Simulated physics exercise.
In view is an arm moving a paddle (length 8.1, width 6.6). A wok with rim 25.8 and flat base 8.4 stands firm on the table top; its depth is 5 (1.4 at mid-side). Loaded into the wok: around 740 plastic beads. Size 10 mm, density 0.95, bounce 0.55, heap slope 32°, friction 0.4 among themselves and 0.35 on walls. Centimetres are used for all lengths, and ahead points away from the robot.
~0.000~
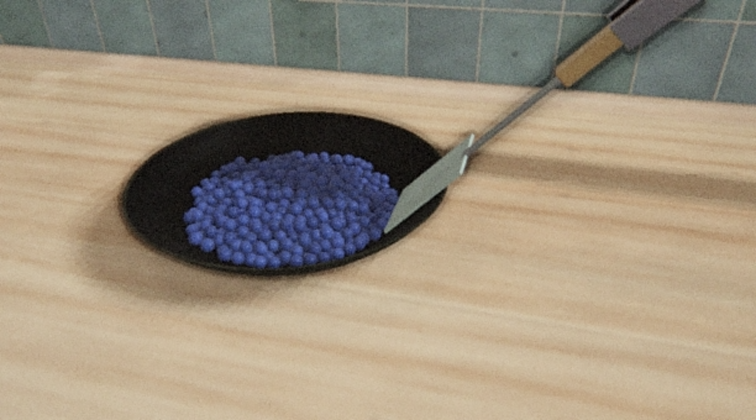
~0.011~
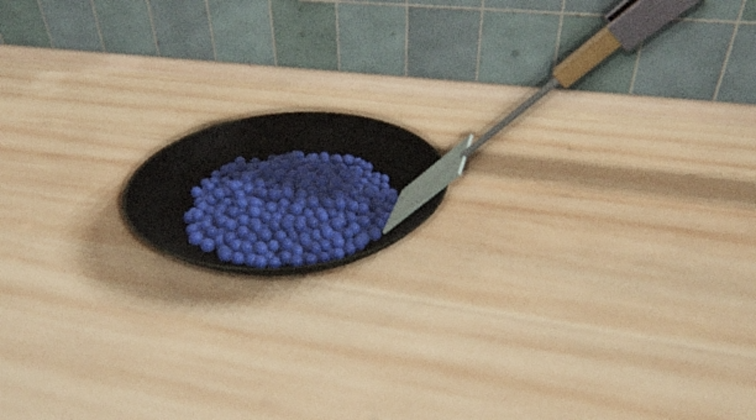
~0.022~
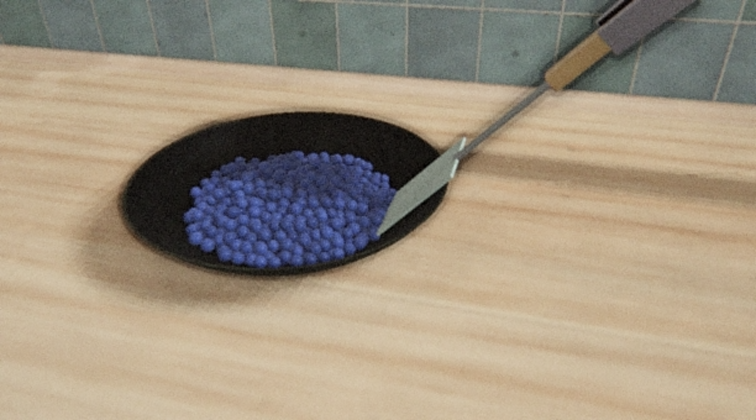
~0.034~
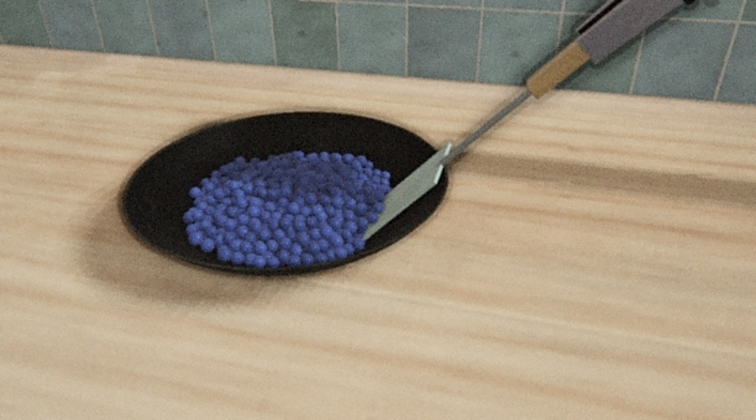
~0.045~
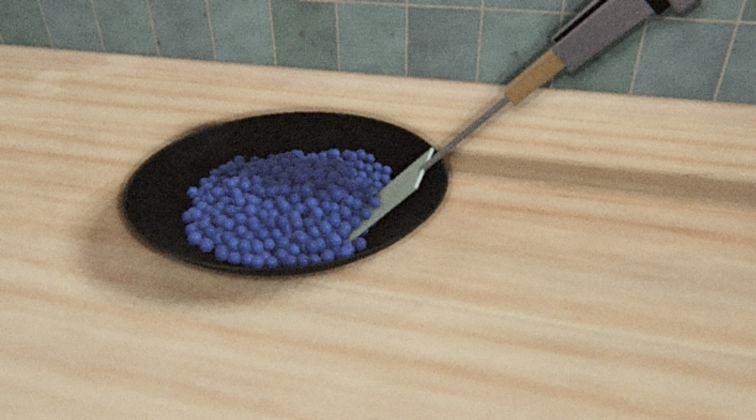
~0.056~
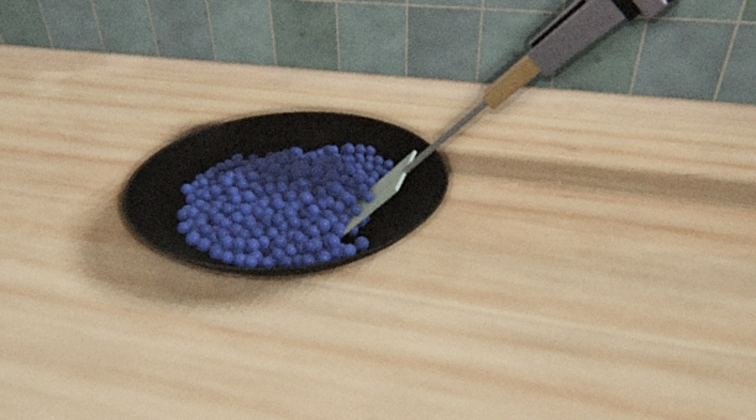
In the video, a paddle held by a robot arm rests at the right side of a black wok of blue beads on a wooden table top, then moves left into the heap, nudging some beads slightly aside.
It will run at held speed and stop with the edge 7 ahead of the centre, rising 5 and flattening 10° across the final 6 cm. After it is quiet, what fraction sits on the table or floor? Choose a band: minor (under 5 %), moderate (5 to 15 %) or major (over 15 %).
Major.
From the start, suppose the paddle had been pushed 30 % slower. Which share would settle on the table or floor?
About 20 per cent.
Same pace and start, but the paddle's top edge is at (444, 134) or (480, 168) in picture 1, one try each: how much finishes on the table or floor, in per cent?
Around 30 per cent, then around 25 per cent.
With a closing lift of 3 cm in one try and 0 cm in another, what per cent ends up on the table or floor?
30 and 25 per cent.
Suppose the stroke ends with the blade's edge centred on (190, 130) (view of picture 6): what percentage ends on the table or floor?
The share ending on the table or floor is about 40 per cent.
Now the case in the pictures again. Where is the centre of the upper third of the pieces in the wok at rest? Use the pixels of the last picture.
Pixel position: Approx. (212, 188).
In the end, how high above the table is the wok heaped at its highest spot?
5.0 cm.
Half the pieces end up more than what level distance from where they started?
It comes out at about 4 cm.
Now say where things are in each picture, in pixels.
The paddle top edge at (467, 153), sloping 47°; upper third of the load around (295, 193), from x 190 to 395, top at y 155; 742 in the wok, in the first frame.
The paddle top edge at (466, 153), sloping 47°; upper third of the load around (295, 193), from x 190 to 395, top at y 155, in the second frame.
The paddle top edge at (459, 156), sloping 47°; upper third of the load around (295, 193), from x 190 to 390, top at y 155, in the third frame.
The paddle top edge at (443, 162), sloping 47°; upper third of the load around (297, 193), from x 190 to 385, top at y 155, in the fourth frame.
The paddle top edge at (425, 167), sloping 47°; upper third of the load around (297, 190), from x 190 to 390, top at y 155, in the fifth frame.
The paddle top edge at (407, 170), sloping 47°; upper third of the load around (293, 187), from x 185 to 390, top at y 150; 742 in the wok, in the sixth frame.
After 0.08 s, sloping 47°, highest piece 6 above the table; 742 in the wok.
After 0.11 s, sloping 44°, highest piece 7 above the table; 741 in the wok, 1 on the blade or in flight.
After 0.32 s, sloping 37°, highest piece 17 above the table; 552 in the wok, 83 on the table or floor, 107 on the blade or in flight.
After 1.38 s, sloping 37°, highest piece 5 above the table; 551 in the wok, 191 on the table or floor.
In the end, 551 in the wok, 191 on the table or floor. That is 26 % on the table or floor.
